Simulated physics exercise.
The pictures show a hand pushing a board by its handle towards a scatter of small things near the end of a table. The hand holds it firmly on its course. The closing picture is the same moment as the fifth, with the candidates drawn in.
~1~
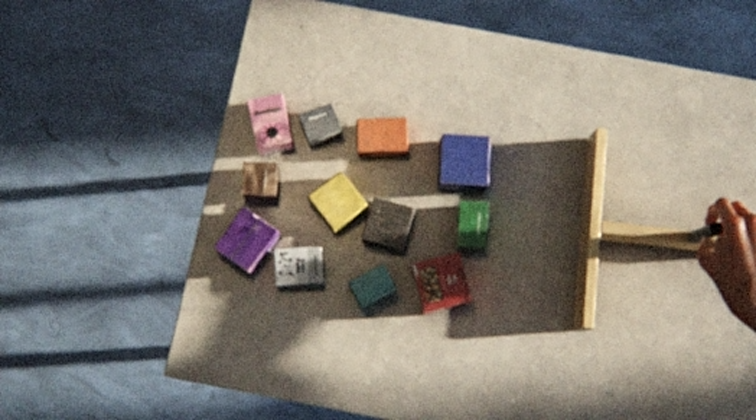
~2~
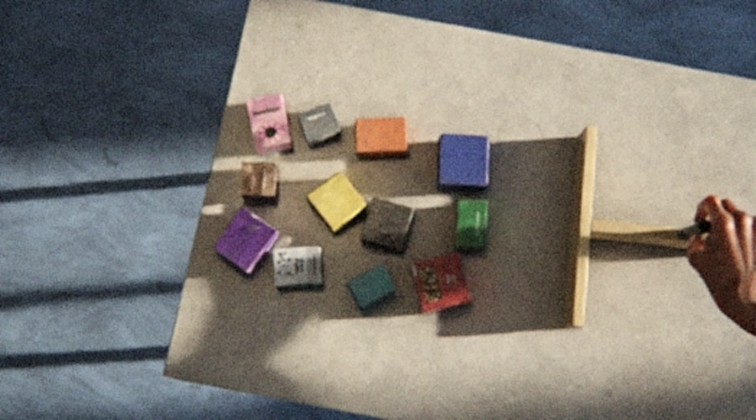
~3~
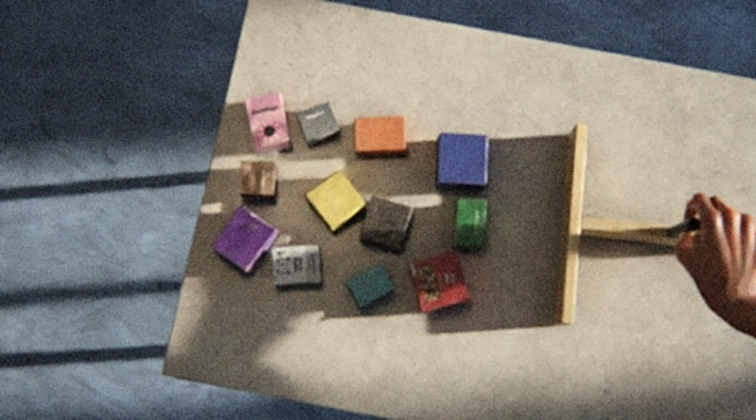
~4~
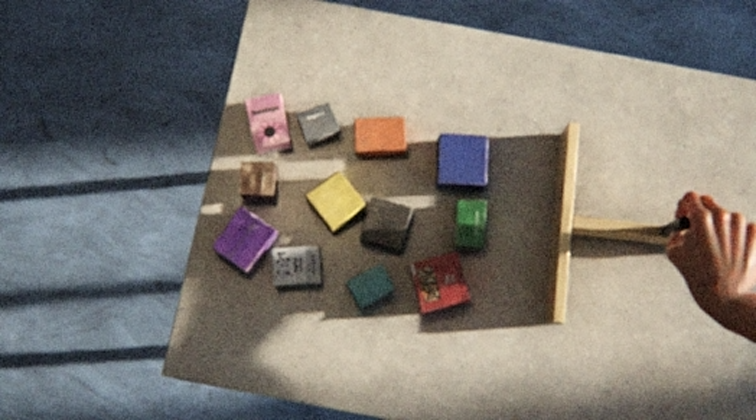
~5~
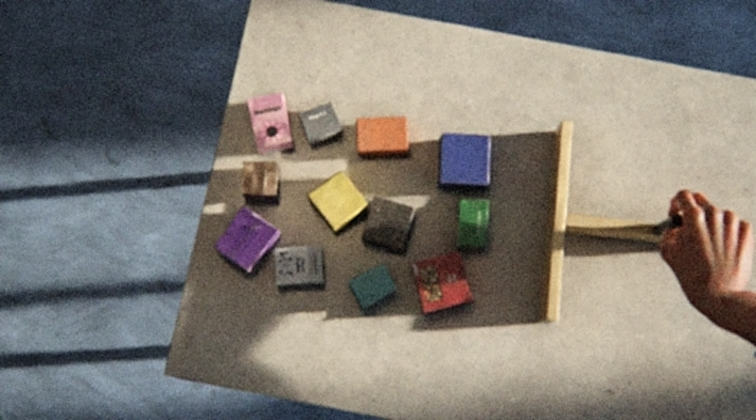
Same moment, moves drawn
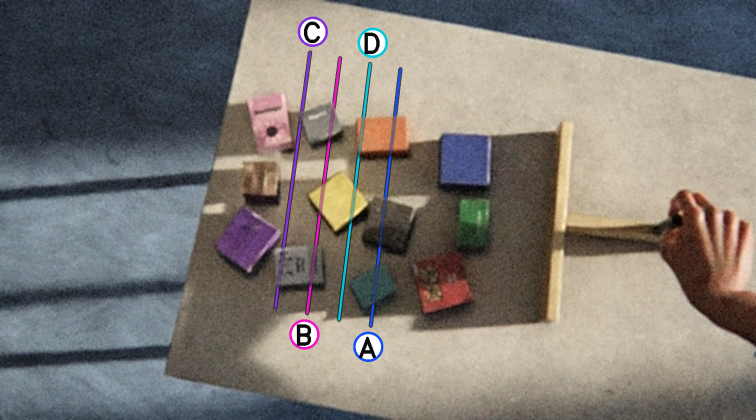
A pale tabletop with a slanting left edge is seen from above, over a blue floor crossed by dark stripes. Pink, gray, orange and blue blocks lie along the top of a loose scatter, with brown, yellow, black and green ones in the middle and purple, white, teal and red ones lower down. From the right, a hand gripping a wooden handle slides an upright board slightly leftward across bare table, while the blocks and view stay almost still.
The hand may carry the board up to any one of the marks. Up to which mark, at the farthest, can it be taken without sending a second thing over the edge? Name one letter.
Stop at D.
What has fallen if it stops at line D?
The pink box goes over.
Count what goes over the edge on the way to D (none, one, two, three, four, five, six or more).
In all, one.
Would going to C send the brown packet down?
Yes.
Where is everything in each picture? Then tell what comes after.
The first frame shows green packet (471, 226); turquoise block (373, 287); yellow block (338, 203).
The second frame shows board (585, 224); blue block (462, 163).
The third frame shows board (576, 222); white packet (297, 266).
The fourth frame shows board (566, 221); black block (386, 224).
The fifth frame shows board (560, 218); pink box (271, 124); red packet (441, 283); brown packet (261, 181).
On the marked copy, A at (386, 194); B at (324, 183); C at (293, 177); D at (355, 189).
Following D. Soon after the start, board (487, 205); blue block (459, 161); green packet (462, 224).
Later, board (415, 191); pink box (262, 124); grey box (299, 119).
In the end, board (360, 181); pink box over the edge; purple box (206, 226); one fallen.
As for the rest, A is within the limit but short; B drops three; C drops five.
